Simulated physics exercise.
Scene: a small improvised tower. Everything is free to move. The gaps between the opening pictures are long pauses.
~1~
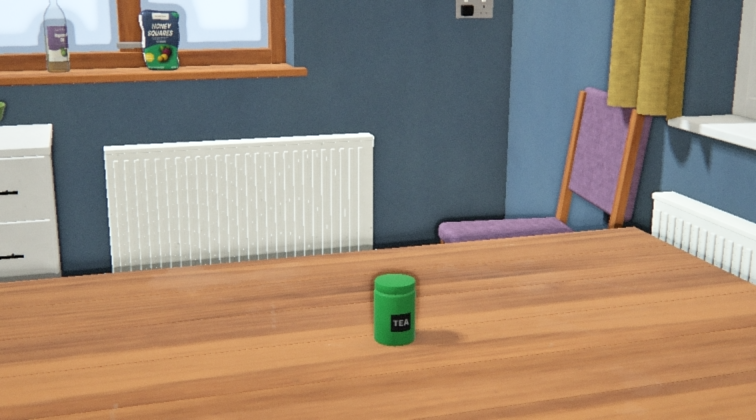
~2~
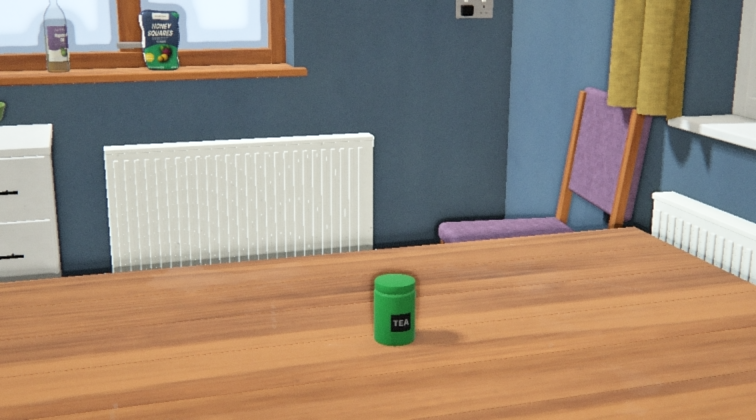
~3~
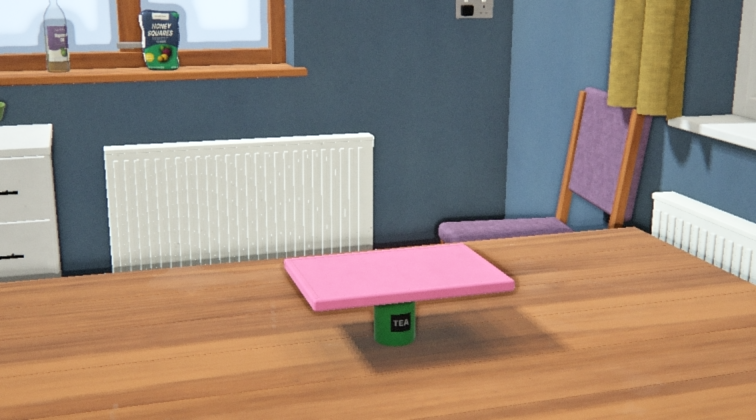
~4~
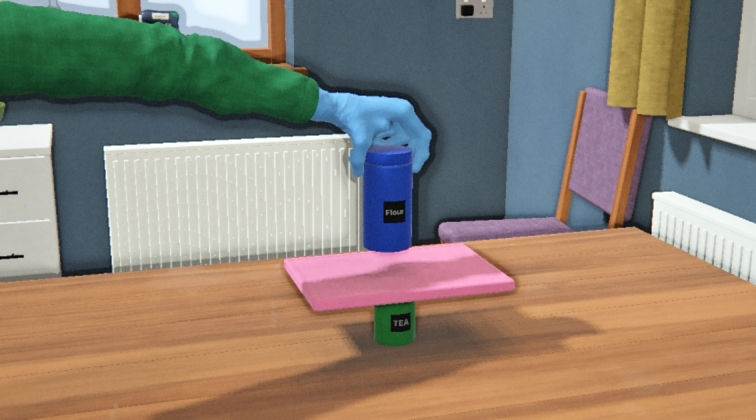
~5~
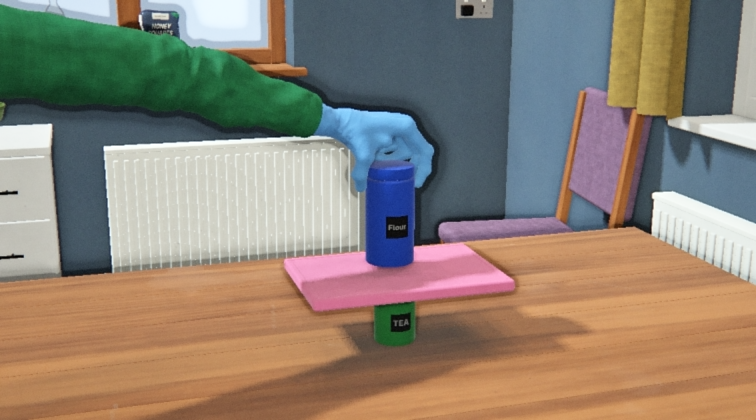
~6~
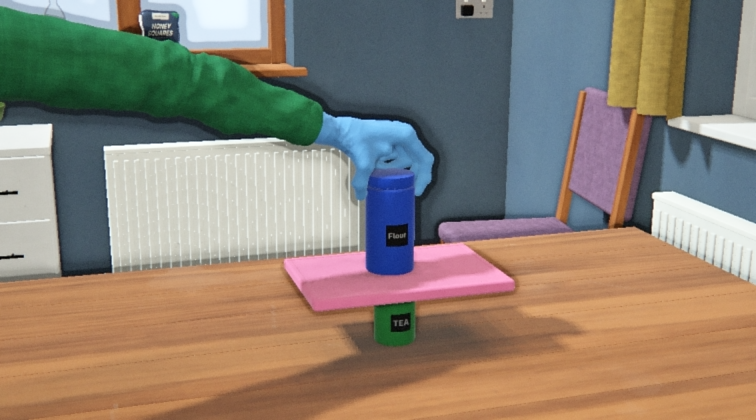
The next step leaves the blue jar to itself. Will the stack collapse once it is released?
No, it stays standing.
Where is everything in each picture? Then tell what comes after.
In the first frame, the last thing is not in view yet; green jar (395, 309).
In the second frame, the last thing is not in view yet; green jar (395, 309).
In the third frame, the last thing is not in view yet; green jar (395, 309).
The fourth frame shows on its way; blue jar (388, 198); green jar (395, 309).
The fifth frame shows on its way; blue jar (390, 213); green jar (395, 309).
The sixth frame shows in place under the hand; blue jar (390, 222); green jar (395, 309).
Then, 0.20 s on from there, no change.
Then, 0.50 s on from there, blue jar resting near (390, 222).
In the end, all 3 unmoved. At the end, from the last picture's camera, blue jar near (390, 222). The stack stays up.
